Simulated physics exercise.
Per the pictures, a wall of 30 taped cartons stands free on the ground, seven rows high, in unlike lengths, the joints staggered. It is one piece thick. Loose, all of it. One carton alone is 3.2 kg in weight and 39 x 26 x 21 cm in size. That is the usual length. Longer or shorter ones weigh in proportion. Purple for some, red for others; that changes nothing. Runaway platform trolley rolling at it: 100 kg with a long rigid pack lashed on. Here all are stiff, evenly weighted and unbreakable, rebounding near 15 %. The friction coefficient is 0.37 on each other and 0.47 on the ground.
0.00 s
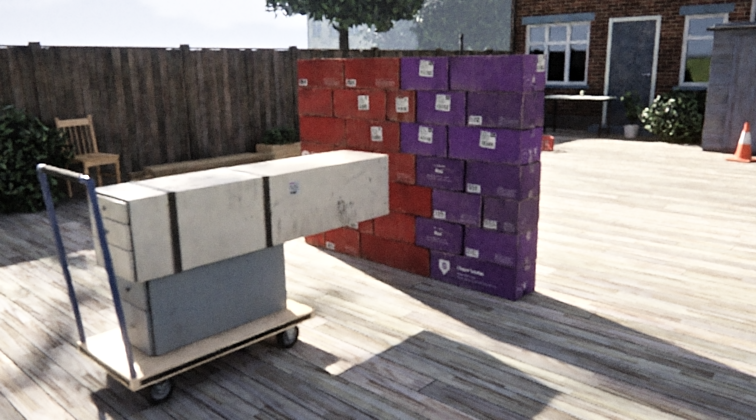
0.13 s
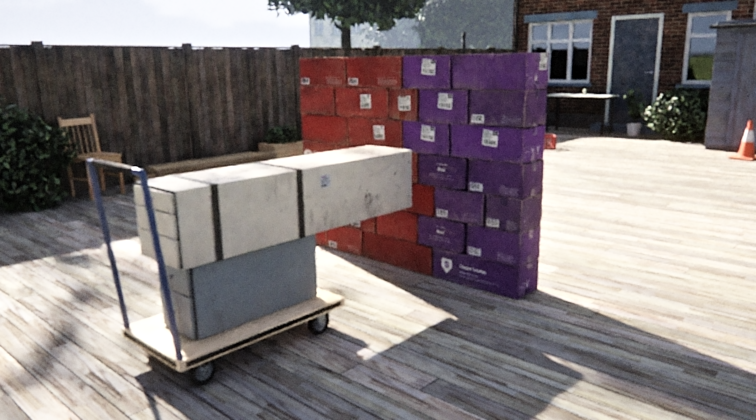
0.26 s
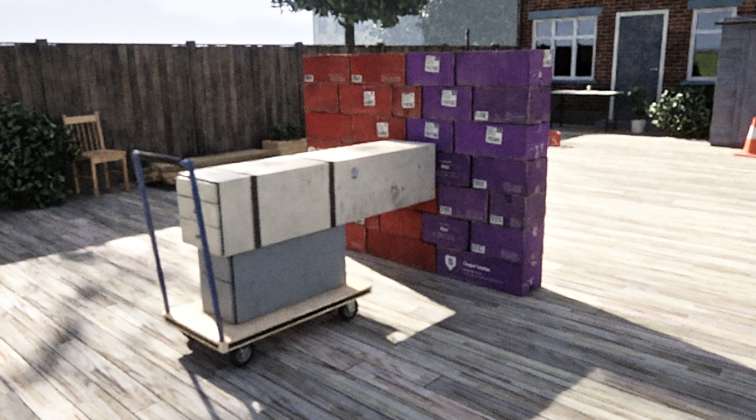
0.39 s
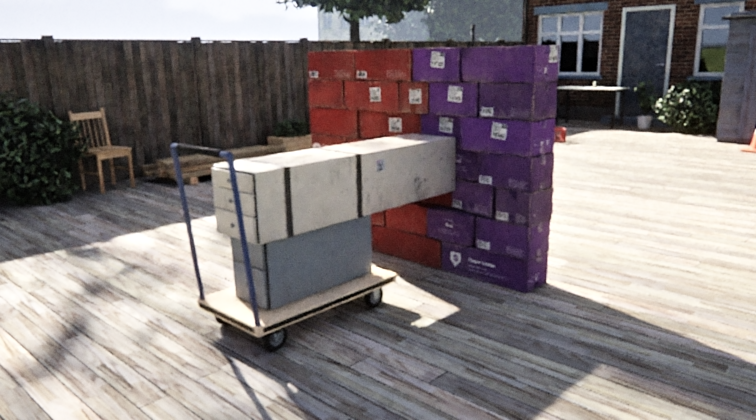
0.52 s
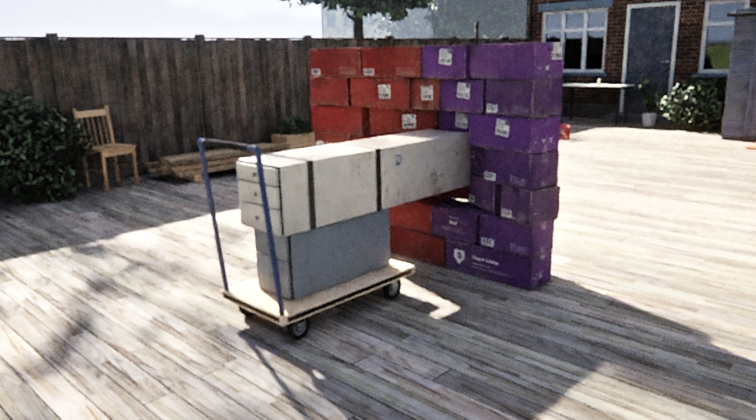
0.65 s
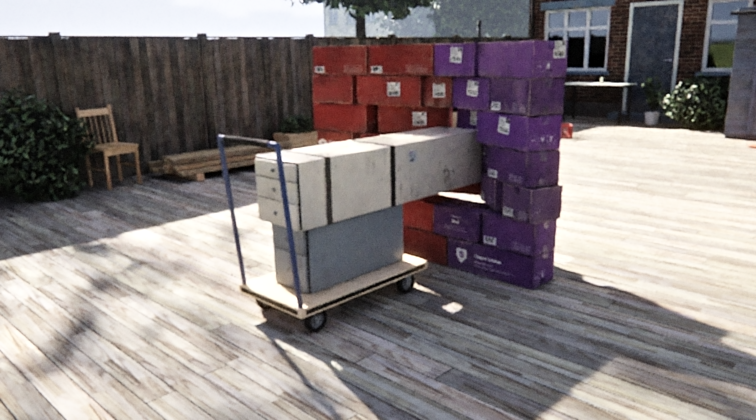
A wall of red and purple cartons standing on decking, a loaded platform trolley rolling into it and pushing several boxes out of line.
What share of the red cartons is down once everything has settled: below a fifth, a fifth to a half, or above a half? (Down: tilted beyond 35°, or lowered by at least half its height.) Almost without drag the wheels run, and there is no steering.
Above a half of them.
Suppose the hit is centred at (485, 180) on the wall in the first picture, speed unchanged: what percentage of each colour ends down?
Then purple ends 80 per cent down and red 10 per cent.
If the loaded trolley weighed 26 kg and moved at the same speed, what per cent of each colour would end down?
Purple 0, red 0 %.
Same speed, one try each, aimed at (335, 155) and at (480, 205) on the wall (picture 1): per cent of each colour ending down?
Down by colour - purple: 10%, then 90%; red: 60%, then 60%.
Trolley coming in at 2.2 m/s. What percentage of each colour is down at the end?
The purple would finish 70 in a hundred down, the red 60 in a hundred.
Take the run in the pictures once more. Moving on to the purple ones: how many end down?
Down at the finish, purple: 9.
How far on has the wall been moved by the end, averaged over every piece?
Some 70 cm on average.
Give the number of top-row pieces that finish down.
From the top row, the count is 4.
After 1.02 s, load 53 cm past the wall's line, still rolling; 2 of the 17 red cartons down (2 of 30 in all colours); top red carton 14° from how it stood; top purple carton 15° from how it stood.
After 1.42 s, load 72 cm past the wall's line, still rolling; 7 of the 17 red cartons down (16 of 30 in all colours); top red carton 22° from how it stood; top purple carton 60° from how it stood, 72 cm lower.
After 1.98 s, load 77 cm past the wall's line, stopped; 10 of the 17 red cartons down (19 of 30 in all colours); top red carton on its side; top purple carton upside down.
In the end (3.7 s), load 77 cm past the wall's line, stopped; 10 of the 17 red cartons down (19 of 30 in all colours); top red carton on its side; top purple carton upside down. That is 59 per cent. From the last view, middles, top red carton near (412, 186), top purple carton near (622, 191).
